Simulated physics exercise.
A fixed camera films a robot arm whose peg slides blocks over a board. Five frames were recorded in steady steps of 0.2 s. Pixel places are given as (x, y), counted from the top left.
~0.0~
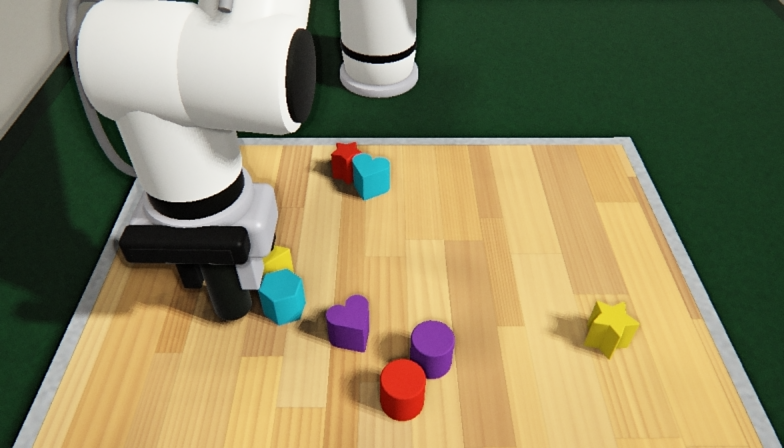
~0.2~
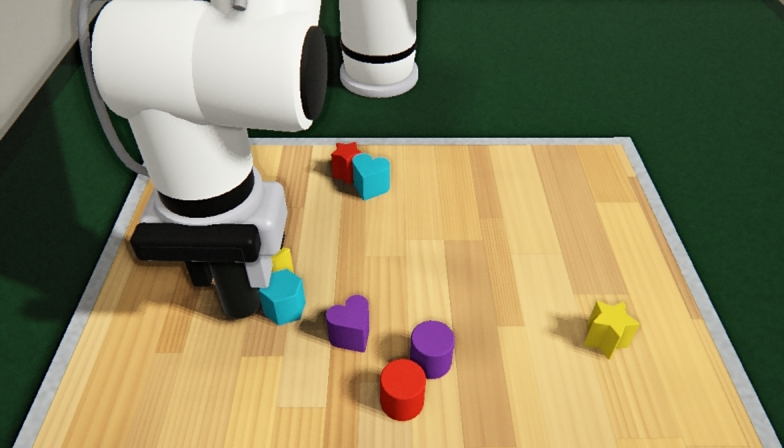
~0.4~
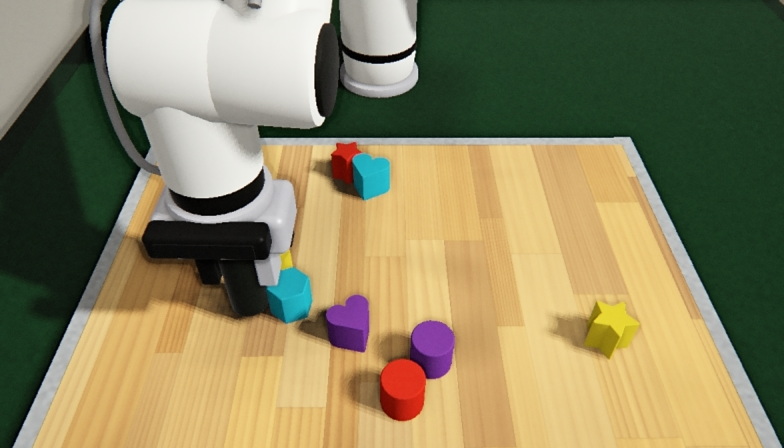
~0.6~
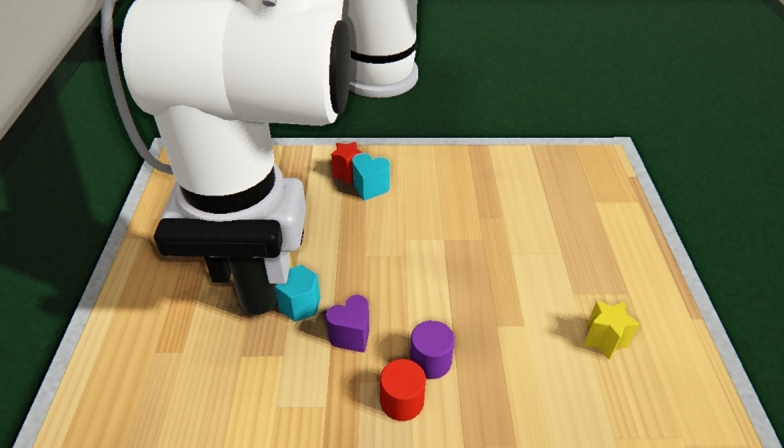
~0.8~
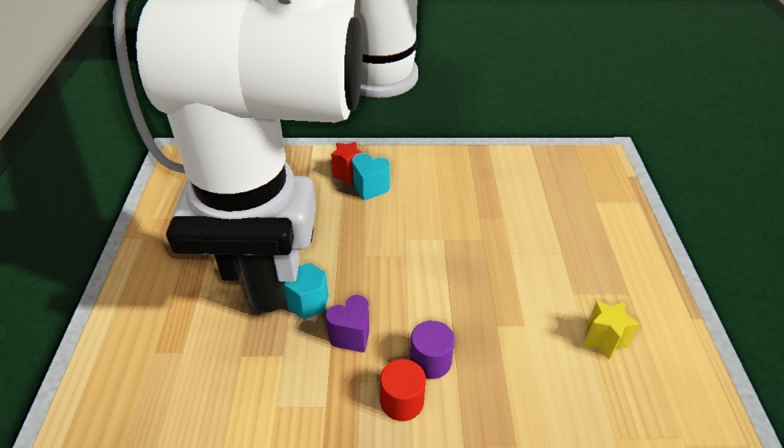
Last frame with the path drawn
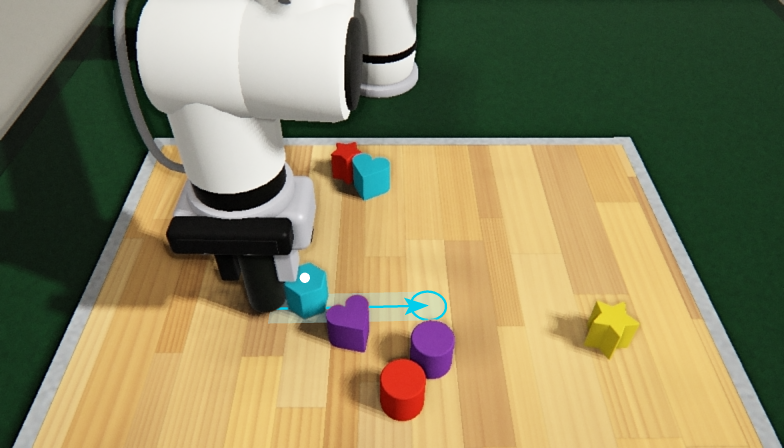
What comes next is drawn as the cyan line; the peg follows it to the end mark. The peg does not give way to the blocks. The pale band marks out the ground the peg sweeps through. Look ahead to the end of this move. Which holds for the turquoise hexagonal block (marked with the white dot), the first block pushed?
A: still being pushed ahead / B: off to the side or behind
My answer is option B.
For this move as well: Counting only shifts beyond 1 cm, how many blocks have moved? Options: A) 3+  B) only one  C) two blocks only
It's B.
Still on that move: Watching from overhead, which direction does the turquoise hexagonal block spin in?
Looking down: Anticlockwise.
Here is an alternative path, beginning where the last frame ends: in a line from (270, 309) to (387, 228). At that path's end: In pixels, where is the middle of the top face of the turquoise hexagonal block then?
About (349, 263).
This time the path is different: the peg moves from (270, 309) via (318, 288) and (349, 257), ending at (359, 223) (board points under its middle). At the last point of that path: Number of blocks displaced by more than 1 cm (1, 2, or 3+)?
It should be one, as far as I can tell.
Path on the board, from (270, 309) directly to (428, 306); the dot is on the turquoise hexagonal block.
What follows on the original path. One third of the way, peg (322, 299); turquoise hexagonal block (352, 266), turned 50° anticlockwise.
Two thirds of the way, peg (376, 298); turquoise hexagonal block (389, 254), turned 110° anticlockwise; purple heart block (356, 312), turned 25° clockwise.
At the end, peg (429, 297); yellow three-sided block in place; turquoise hexagonal block (396, 252), turned 145° anticlockwise; purple heart block (356, 312), turned 25° clockwise.
